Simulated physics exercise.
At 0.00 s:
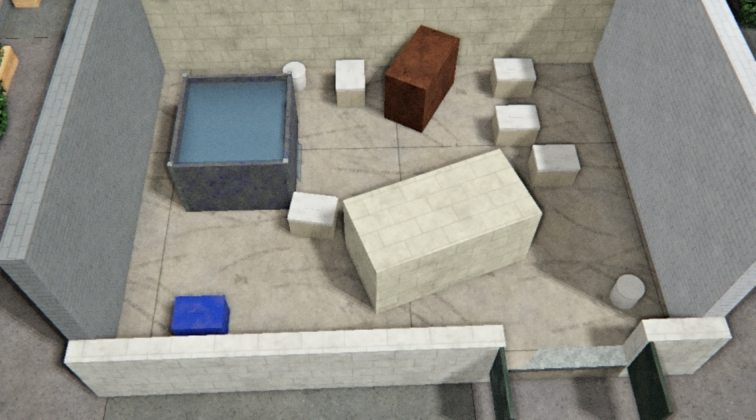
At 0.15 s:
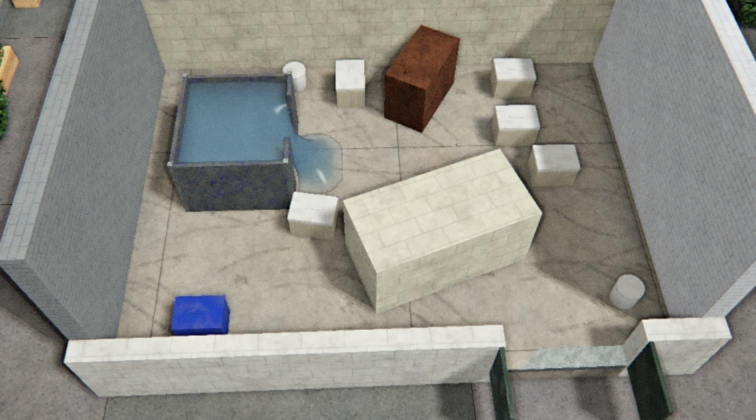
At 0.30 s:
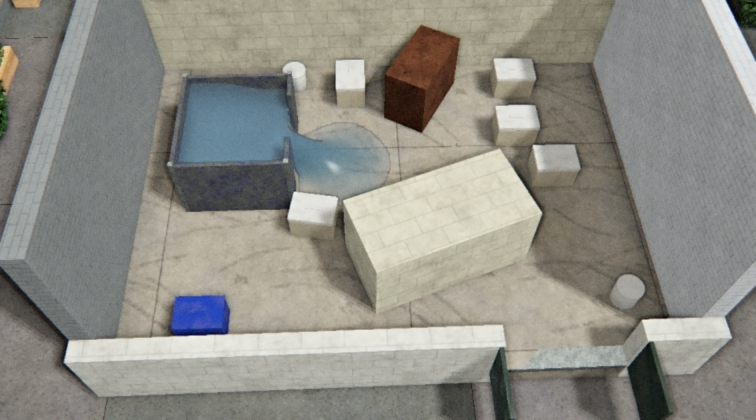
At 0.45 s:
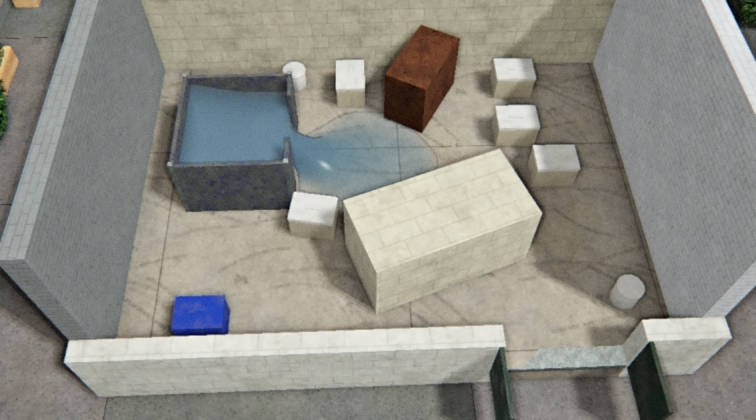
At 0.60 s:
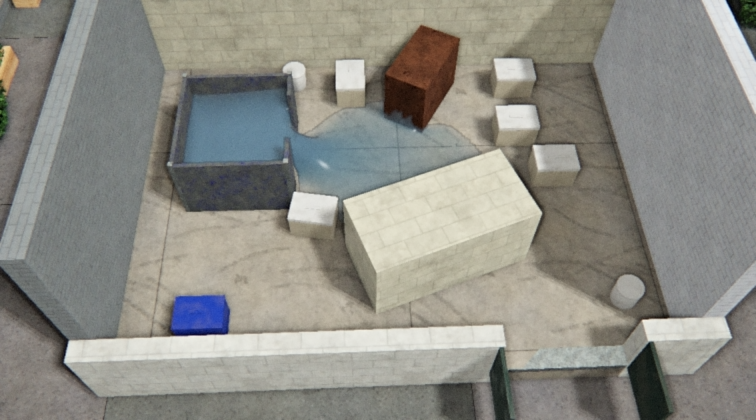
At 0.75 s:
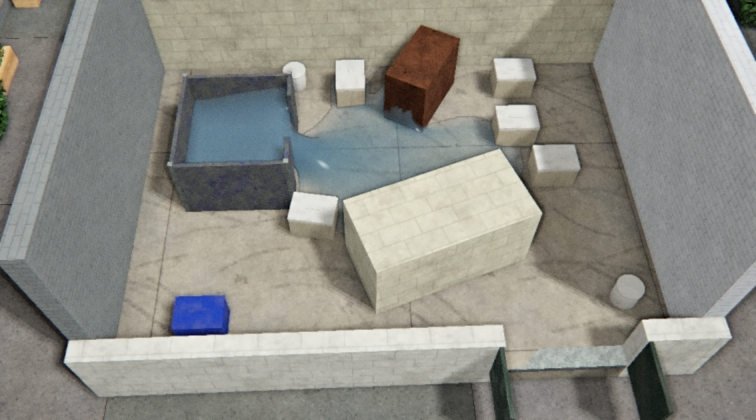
In a walled back court, a square tank of water stands at the left among pale blocks, a rusty-brown block and a blue chest. Water bursts through the tank's right side and fans across the paving, reaching the brown block and spreading rightward past the large pale block, while every item stays still.
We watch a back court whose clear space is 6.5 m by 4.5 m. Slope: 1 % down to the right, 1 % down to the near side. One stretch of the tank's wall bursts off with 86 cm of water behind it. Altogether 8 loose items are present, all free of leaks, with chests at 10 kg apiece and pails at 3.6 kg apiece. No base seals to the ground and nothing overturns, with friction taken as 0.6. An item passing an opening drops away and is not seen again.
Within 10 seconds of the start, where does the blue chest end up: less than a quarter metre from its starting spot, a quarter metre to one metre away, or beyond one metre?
Essentially unmoved.
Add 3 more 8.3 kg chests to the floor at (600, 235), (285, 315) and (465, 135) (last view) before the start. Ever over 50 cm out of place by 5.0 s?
In the order listed: Across the line; behind the line; across the line.
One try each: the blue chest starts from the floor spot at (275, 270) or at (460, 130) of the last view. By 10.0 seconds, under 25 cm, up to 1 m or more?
First it remains in place, then it is swept away.
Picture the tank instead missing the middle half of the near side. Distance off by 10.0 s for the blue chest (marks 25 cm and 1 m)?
I'd say the blue chest gets swept off.
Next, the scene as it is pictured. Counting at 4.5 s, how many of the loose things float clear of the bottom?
I'd say 2 of them.
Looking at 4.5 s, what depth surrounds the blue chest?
Roughly 0 cm deep.
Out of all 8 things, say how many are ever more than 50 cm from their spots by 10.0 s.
That comes to 6.
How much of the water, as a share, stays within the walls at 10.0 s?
Close to 82 in a hundred parts remain.
After 2.0 s the blue chest is near (198, 312), 0.0 m from its start, aground; 0 of 8 are out; 1 afloat.
After 4.5 s the blue chest is near (198, 312), 0.0 m from its start, aground; 1 of 8 are out; 2 afloat.
After 7.0 s the blue chest is near (198, 312), 0.0 m from its start, aground; 1 of 8 are out; 3 afloat.
After 10.0 s the blue chest is near (198, 312), 0.0 m from its start, afloat; 1 of 8 are out; 4 afloat.
